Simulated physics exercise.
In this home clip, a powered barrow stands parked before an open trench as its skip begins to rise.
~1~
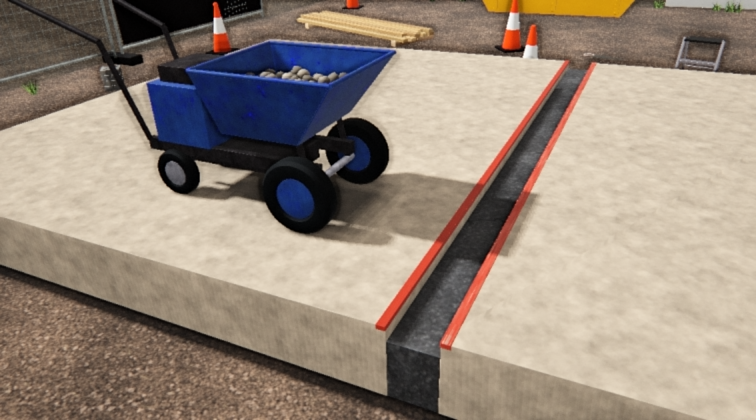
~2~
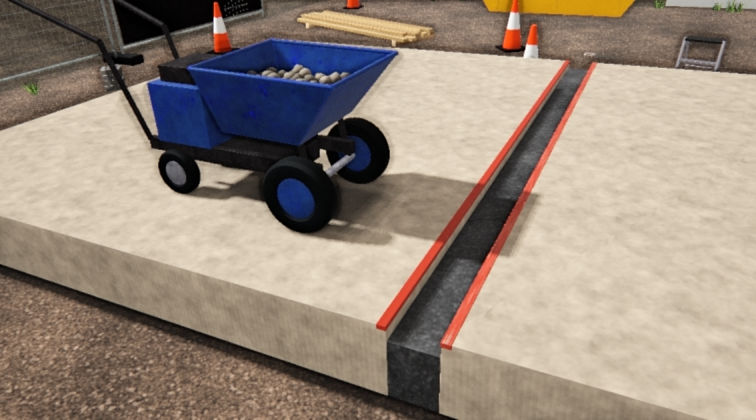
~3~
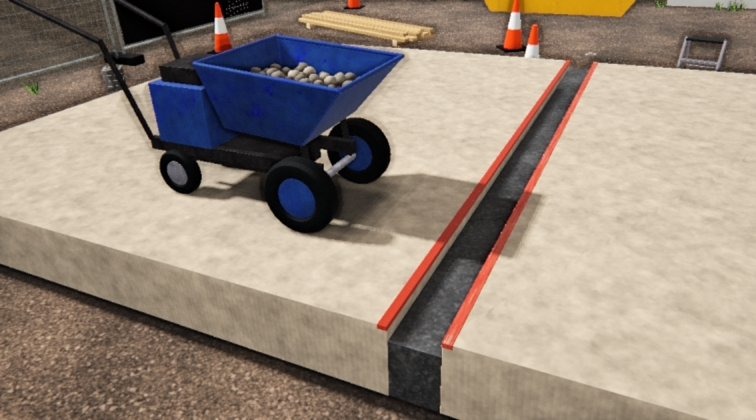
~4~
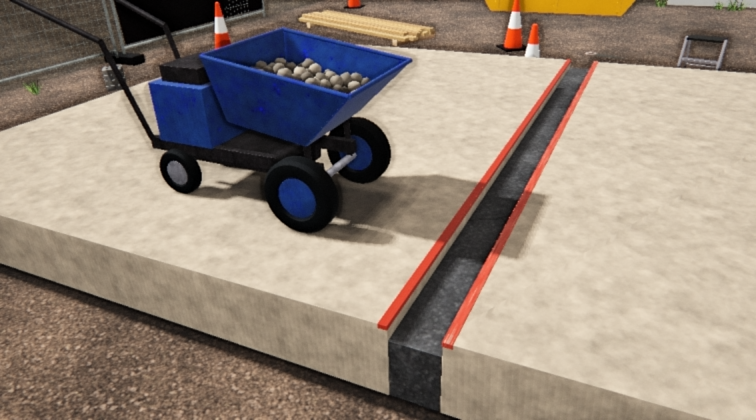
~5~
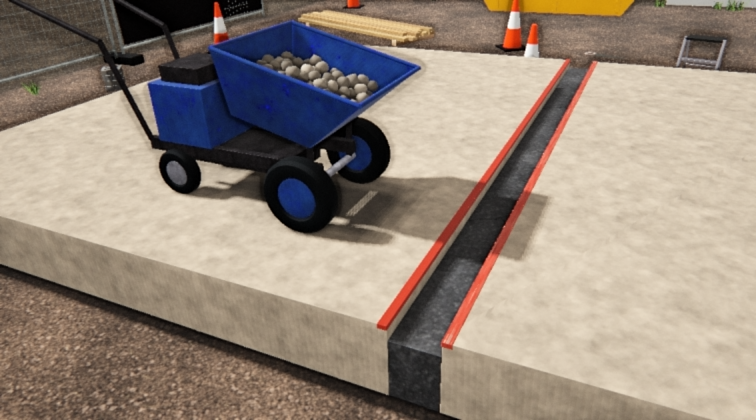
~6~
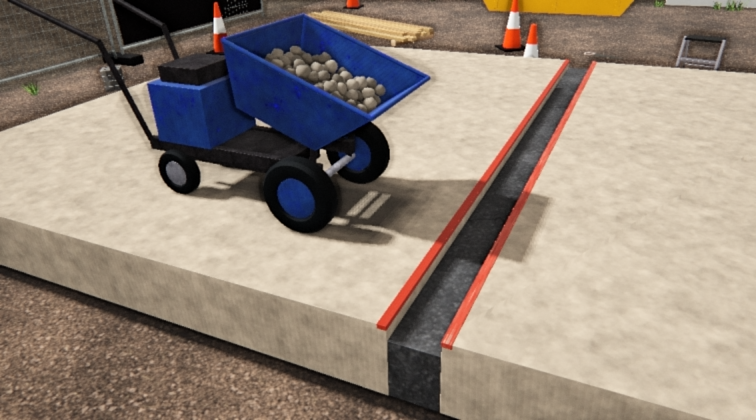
At first, a blue powered barrow stands on a pale slab, its skip of river pebbles level, left of a narrow, red-edged trench. The skip then starts to tilt, its back rising and its lip edging right, until it slants clearly with more pebbles showing, while the wheels stay put.
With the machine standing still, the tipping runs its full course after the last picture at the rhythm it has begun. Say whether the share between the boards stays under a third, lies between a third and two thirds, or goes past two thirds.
It lies between a third and two thirds.
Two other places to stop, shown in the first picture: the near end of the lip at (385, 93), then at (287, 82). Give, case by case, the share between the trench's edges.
Position 1 near 10 %, position 2 near 30 %.
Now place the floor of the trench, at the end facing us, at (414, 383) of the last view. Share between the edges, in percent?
Something close to 90 per cent.
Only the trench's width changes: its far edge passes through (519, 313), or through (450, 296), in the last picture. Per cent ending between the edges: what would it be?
For the first it's 70 per cent, for the second 40 per cent.
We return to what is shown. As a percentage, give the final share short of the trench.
Roughly 10 per cent of the load.
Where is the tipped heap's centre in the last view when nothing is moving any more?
Last view, centre at rest - approx. (474, 229).
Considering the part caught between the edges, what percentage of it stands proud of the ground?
55 per cent or thereabouts.
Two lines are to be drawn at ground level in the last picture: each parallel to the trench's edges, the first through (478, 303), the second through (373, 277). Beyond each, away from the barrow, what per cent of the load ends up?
In order, some 10 % then some 70 %.
Soon after the last picture, skip tipped steeply; all in the skip.
A little later, skip tipped steeply; most in the skip; a stray few short of the trench; a small part in or heaped over the trench; a stray few falling.
Later still, skip tipped right over; about a third in the skip; a small part short of the trench; about half in or heaped over the trench; a small part beyond it.
At rest, skip tipped right over; about a quarter in the skip; a small part short of the trench; about half in or heaped over the trench; a small part beyond it.
